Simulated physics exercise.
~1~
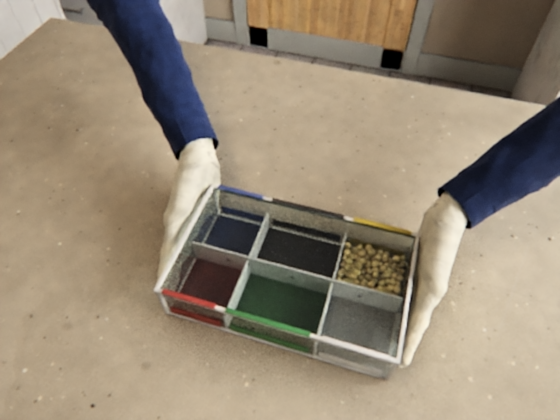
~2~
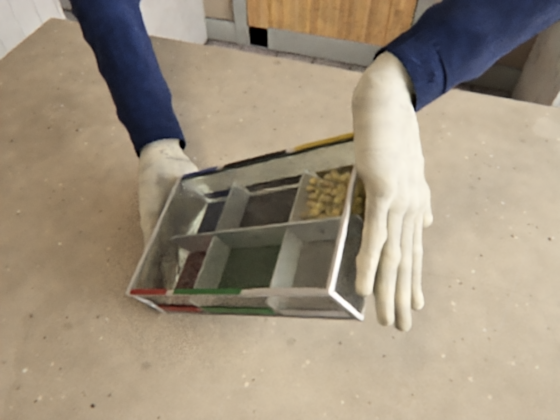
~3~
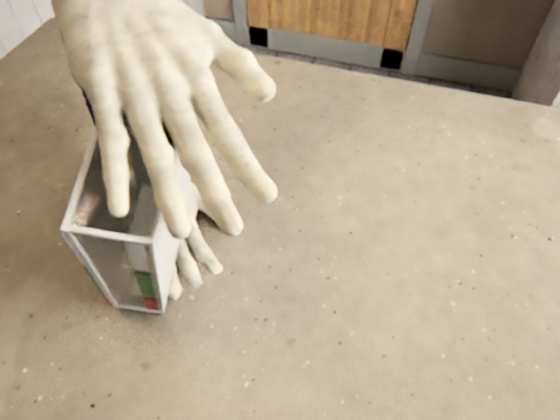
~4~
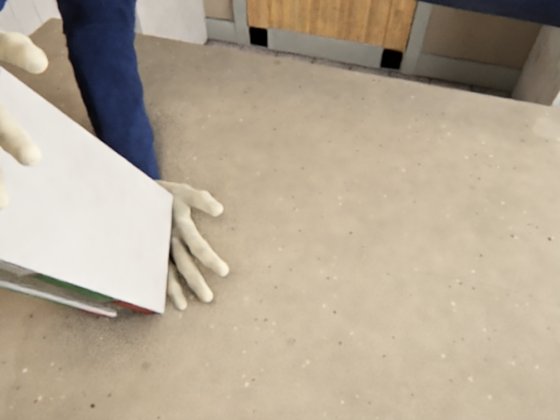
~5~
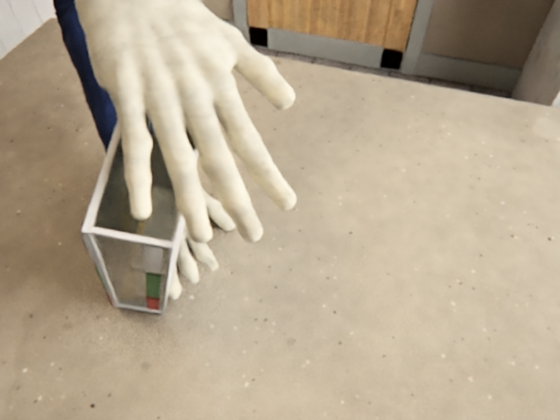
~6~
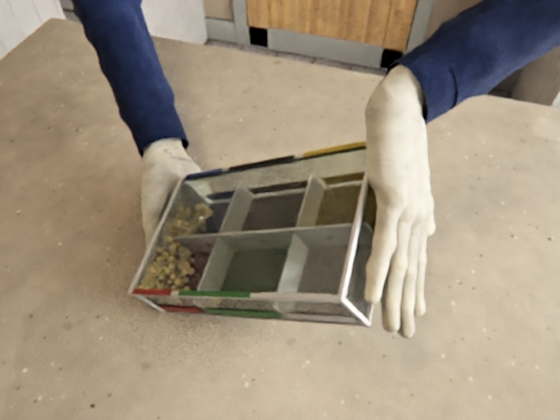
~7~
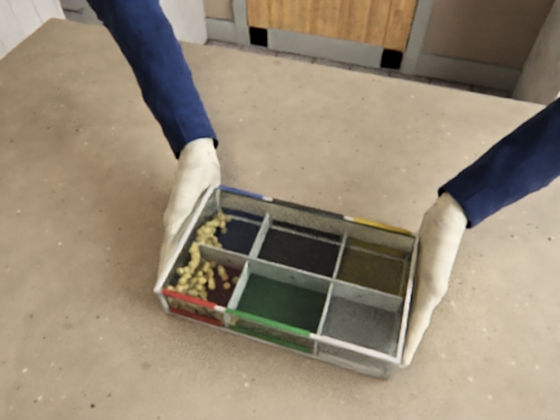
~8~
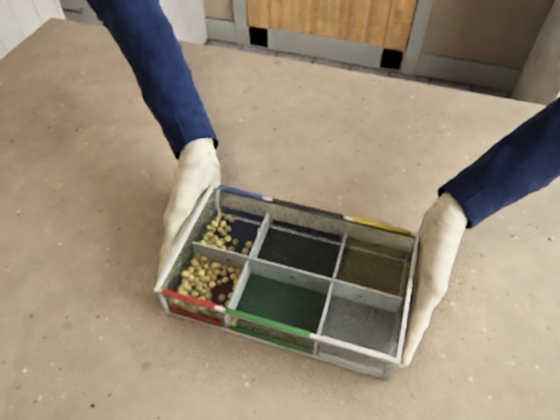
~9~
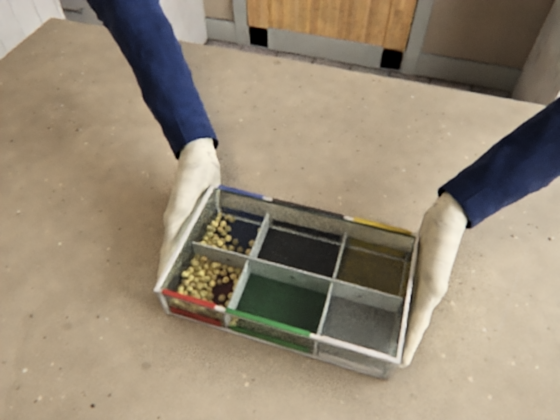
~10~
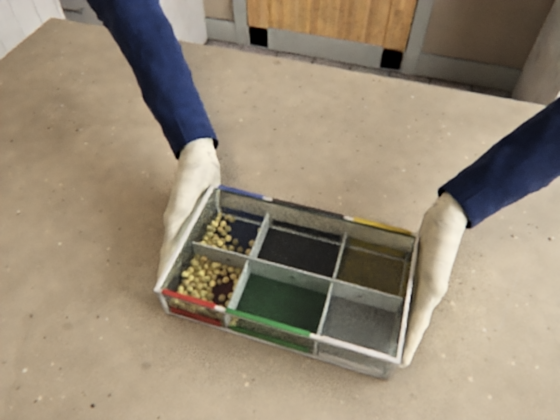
On a speckled tabletop, two hands tip a divided box, moving beans from yellow into red and blue.
